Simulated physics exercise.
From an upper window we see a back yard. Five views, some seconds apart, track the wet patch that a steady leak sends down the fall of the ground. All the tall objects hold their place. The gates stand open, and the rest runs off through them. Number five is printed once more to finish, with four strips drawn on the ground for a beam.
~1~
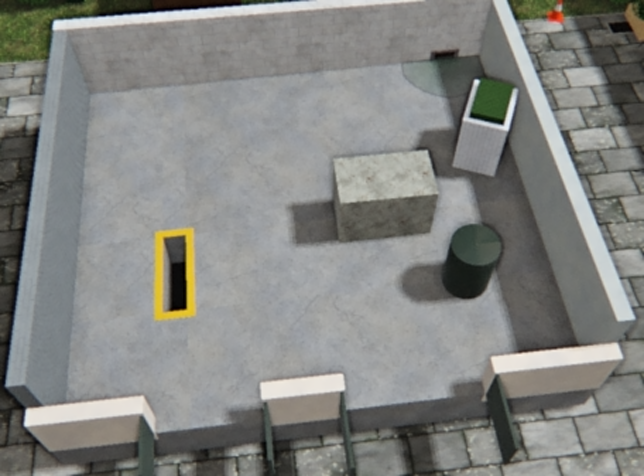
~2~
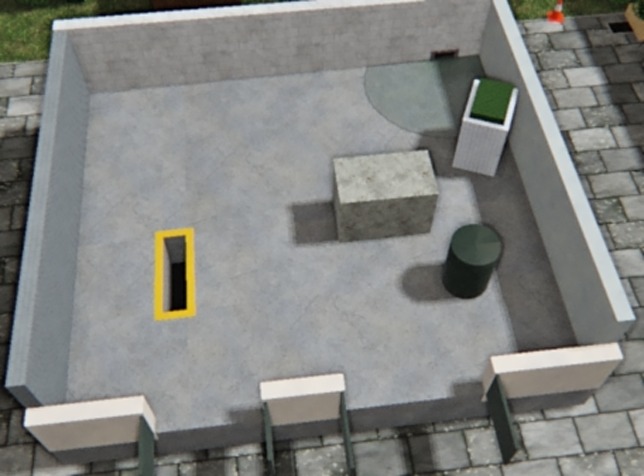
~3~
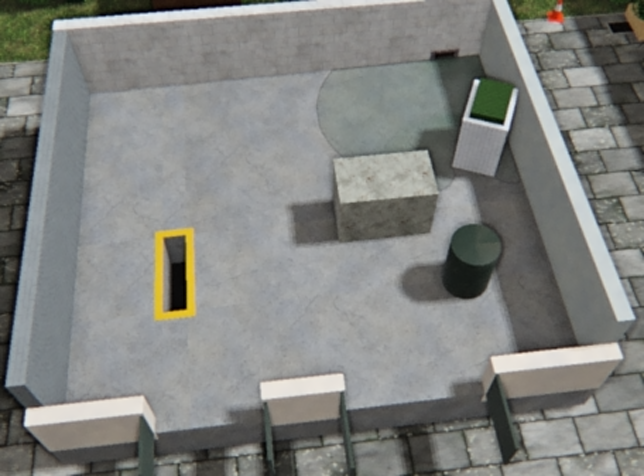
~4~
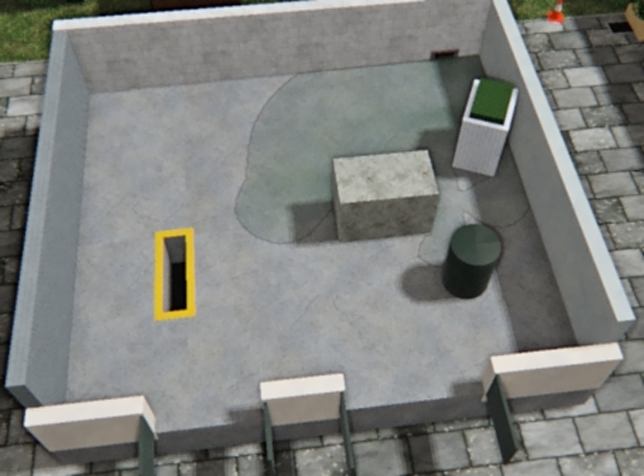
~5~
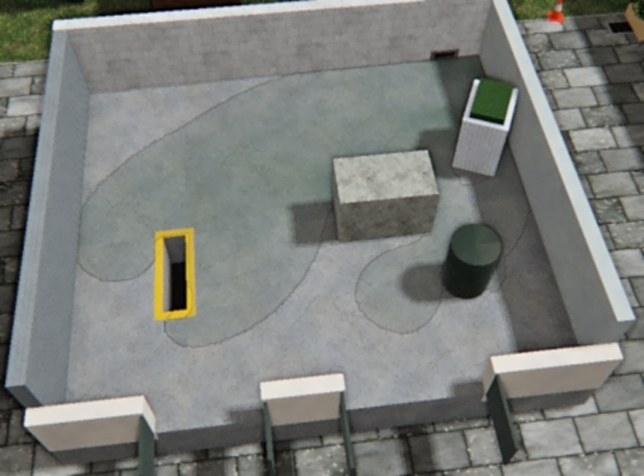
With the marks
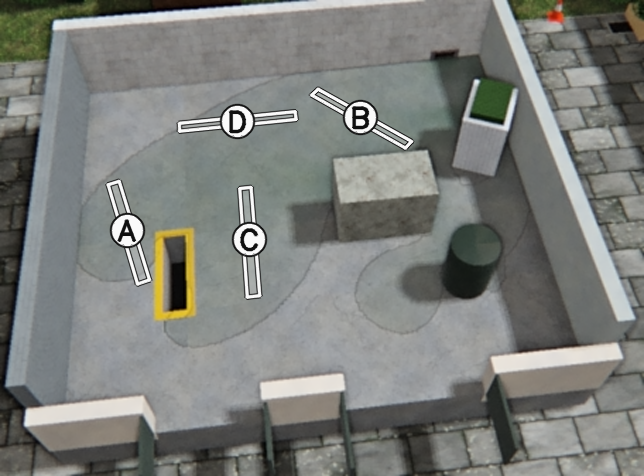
In a walled back yard, water spread from the far right corner across the paving, passed around a stone block and a dark green barrel, and reached the yellow-edged gully on the left.
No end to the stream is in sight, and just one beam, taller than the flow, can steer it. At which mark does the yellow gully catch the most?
Use position A.
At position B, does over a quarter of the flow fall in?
Yes, it does.
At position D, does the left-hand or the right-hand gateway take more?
The left gate.
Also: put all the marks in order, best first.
The order is A, D, B, C.
On the marked copy, A from (113, 183) to (143, 281); B from (314, 92) to (408, 144); C from (253, 296) to (245, 187); D from (179, 127) to (295, 115).
With A, about 66 % of the stream runs into the yellow gully, about 31 % out by the gates.
With B, about 39 % of the stream runs into the yellow gully, about 60 % out by the gates.
With C, about 31 % of the stream runs into the yellow gully, about 68 % out by the gates.
With D, about 51 % of the stream runs into the yellow gully, about 49 % out by the gates.
